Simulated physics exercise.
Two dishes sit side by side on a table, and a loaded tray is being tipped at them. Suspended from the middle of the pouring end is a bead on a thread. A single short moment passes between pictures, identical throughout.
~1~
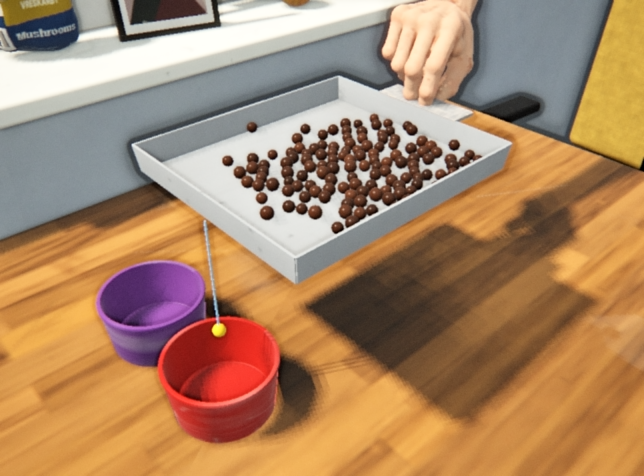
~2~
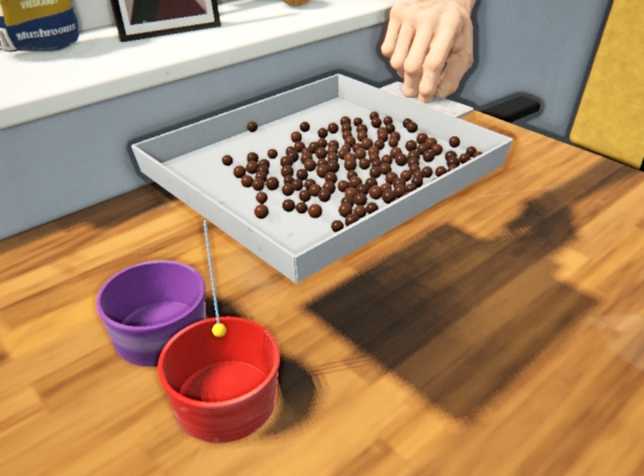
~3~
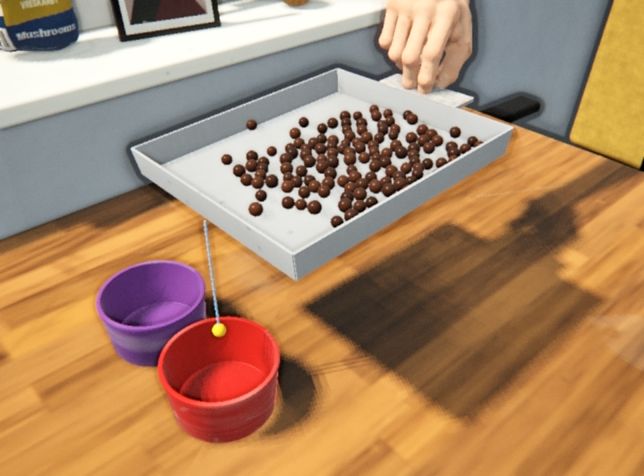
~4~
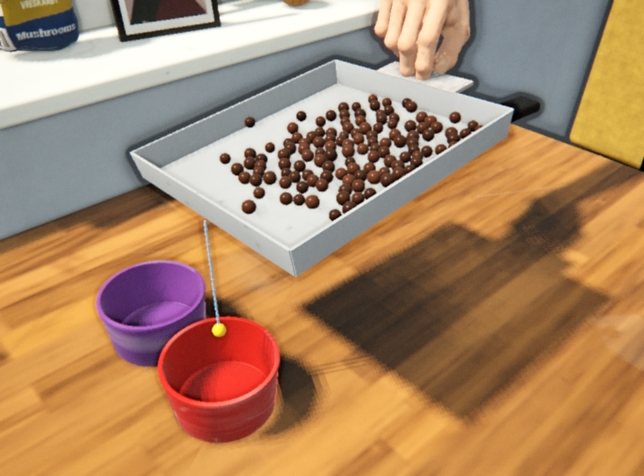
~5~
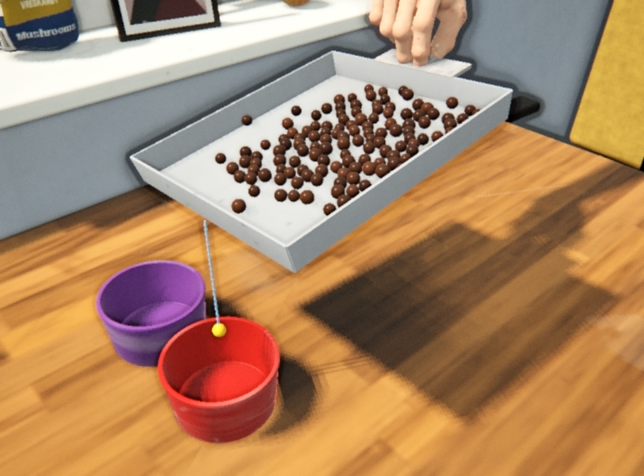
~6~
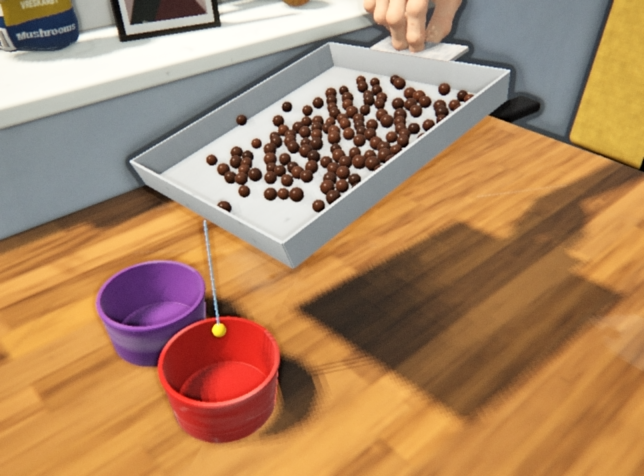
A light grey tray of dark brown chocolate balls is held by a hand at its far right corner above a wooden kitchen counter, seen from a fixed, slightly raised view. Below its left side sit a purple dish and, nearer, a red one, with a yellow bead hanging on a thread. The hand gradually tilts the tray, and the balls shift slightly leftward across it.
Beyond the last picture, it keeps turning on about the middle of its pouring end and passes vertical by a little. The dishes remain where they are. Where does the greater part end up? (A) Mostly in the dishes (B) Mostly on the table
Option A: Mostly in the dishes.
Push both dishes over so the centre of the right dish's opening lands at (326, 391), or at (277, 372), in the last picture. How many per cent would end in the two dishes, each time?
Roughly 0% on the first try and 50% on the second.
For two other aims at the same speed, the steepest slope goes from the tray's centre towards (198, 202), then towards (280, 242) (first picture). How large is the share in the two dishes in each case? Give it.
Shares: About 50 in a hundred, then about 0 in a hundred.
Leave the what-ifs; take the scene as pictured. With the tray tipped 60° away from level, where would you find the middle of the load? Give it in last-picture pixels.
In the last view, the load is centred near (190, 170).
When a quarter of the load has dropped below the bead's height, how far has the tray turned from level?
I'd say close to 95 degrees.
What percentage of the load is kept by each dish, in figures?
Left dish: Around 90 in a hundred; right dish: Around 0 in a hundred.
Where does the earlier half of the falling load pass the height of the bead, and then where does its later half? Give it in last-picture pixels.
Near (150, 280) to start, and near (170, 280) afterwards.
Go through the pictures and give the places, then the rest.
Corners of the pouring end (137, 145) and (296, 254), level; middle of the load (365, 166), chocolate balls; left dish (109, 333); right dish (173, 406); bead on its thread (219, 330), in the first picture.
Corners of the pouring end (137, 146) and (295, 253), level; middle of the load (365, 164), in the second picture.
Corners of the pouring end (136, 148) and (293, 250), tipped barely, lowest at the left corner; middle of the load (364, 158), in the third picture.
Corners of the pouring end (136, 152) and (290, 246), tipped a little, lowest at the left corner; middle of the load (348, 152), in the fourth picture.
Corners of the pouring end (135, 156) and (287, 242), tipped a little, lowest at the left corner; middle of the load (344, 144), in the fifth picture.
Corners of the pouring end (135, 160) and (283, 239), tipped clearly, lowest at the left corner; middle of the load (334, 138), every one on the move; left dish (109, 333); right dish (173, 406), in the sixth picture.
Just after the last frame, tray tipped steeply; almost all on the tray; just a few in the air.
A moment on, tray tipped right over; roughly a quarter on the tray; roughly half in the left dish; about a tenth outside both; roughly a quarter in the air.
Further on, tray tipped past a quarter turn; almost all in the left dish; about a tenth outside both.
When it is over, tray tipped past a quarter turn; not one in the right dish; almost all in the left dish; about a tenth outside both.
